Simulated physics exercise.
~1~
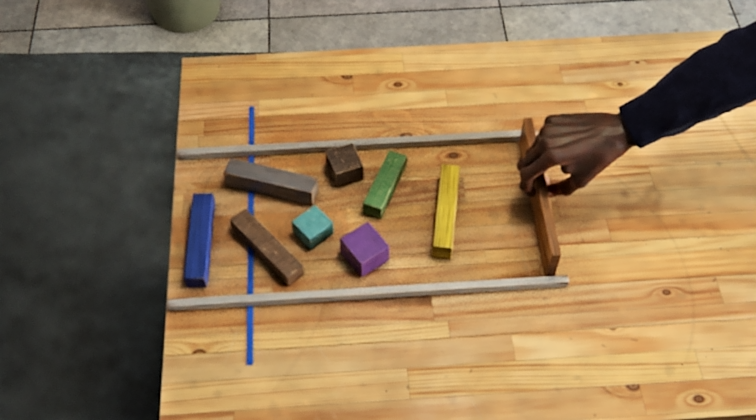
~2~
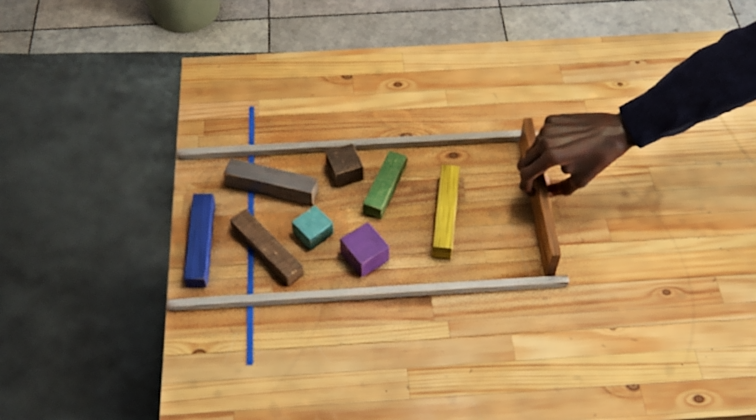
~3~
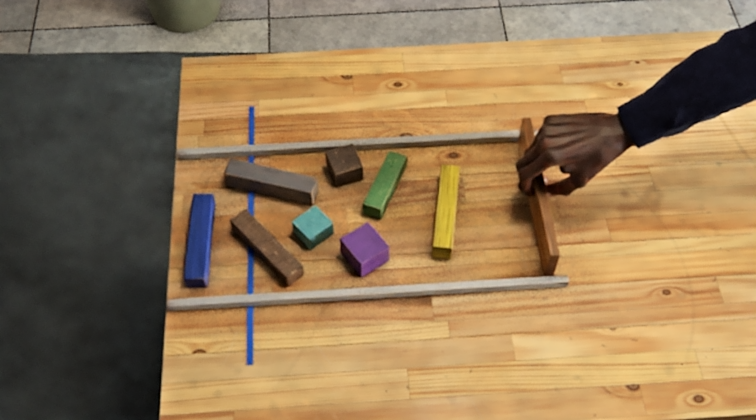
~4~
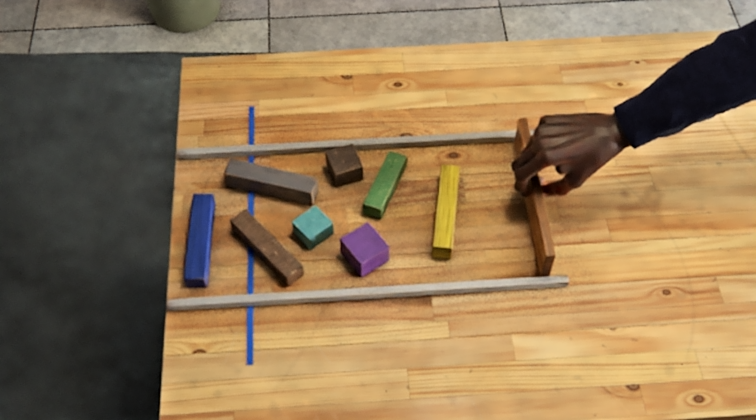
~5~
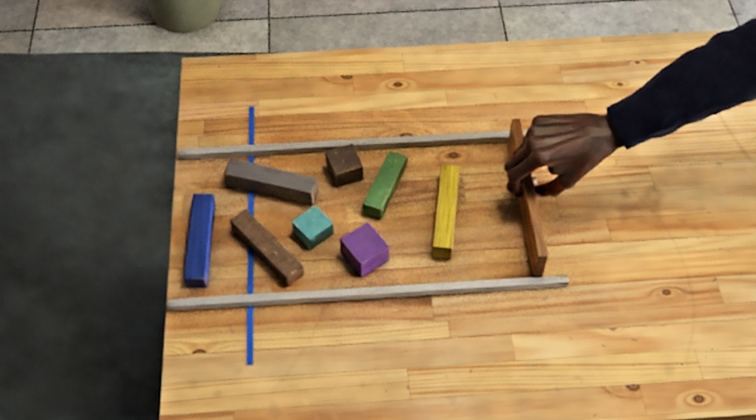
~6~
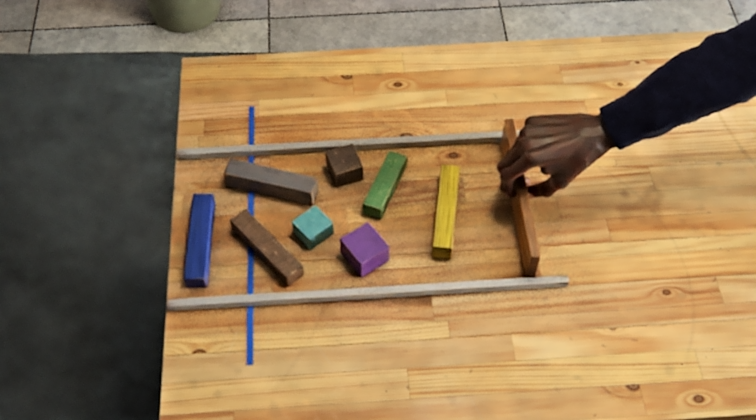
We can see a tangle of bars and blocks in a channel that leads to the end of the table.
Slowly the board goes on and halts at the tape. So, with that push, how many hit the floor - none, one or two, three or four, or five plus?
I'd say one or two.
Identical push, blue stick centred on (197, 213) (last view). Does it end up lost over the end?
In the end it falls away.
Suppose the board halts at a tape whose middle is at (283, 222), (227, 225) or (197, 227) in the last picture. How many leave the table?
In order, the counts are 0, 3 and 7.
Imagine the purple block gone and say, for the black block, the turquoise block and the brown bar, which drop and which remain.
As for the black block, it is retained; the turquoise block is retained; the brown bar is retained.
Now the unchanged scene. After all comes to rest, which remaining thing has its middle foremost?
The grey bar.
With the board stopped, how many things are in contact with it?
In contact: 1.
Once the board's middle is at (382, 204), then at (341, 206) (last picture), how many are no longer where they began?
Counts: 4 and 7.
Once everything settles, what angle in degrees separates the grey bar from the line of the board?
Angle: Roughly 40 degrees.
Early on, none off yet; blue stick at rest near (200, 239); brown bar at rest near (267, 247); grey bar at rest near (271, 182).
Finally, the number that fall off is one or two; lost, blue stick.
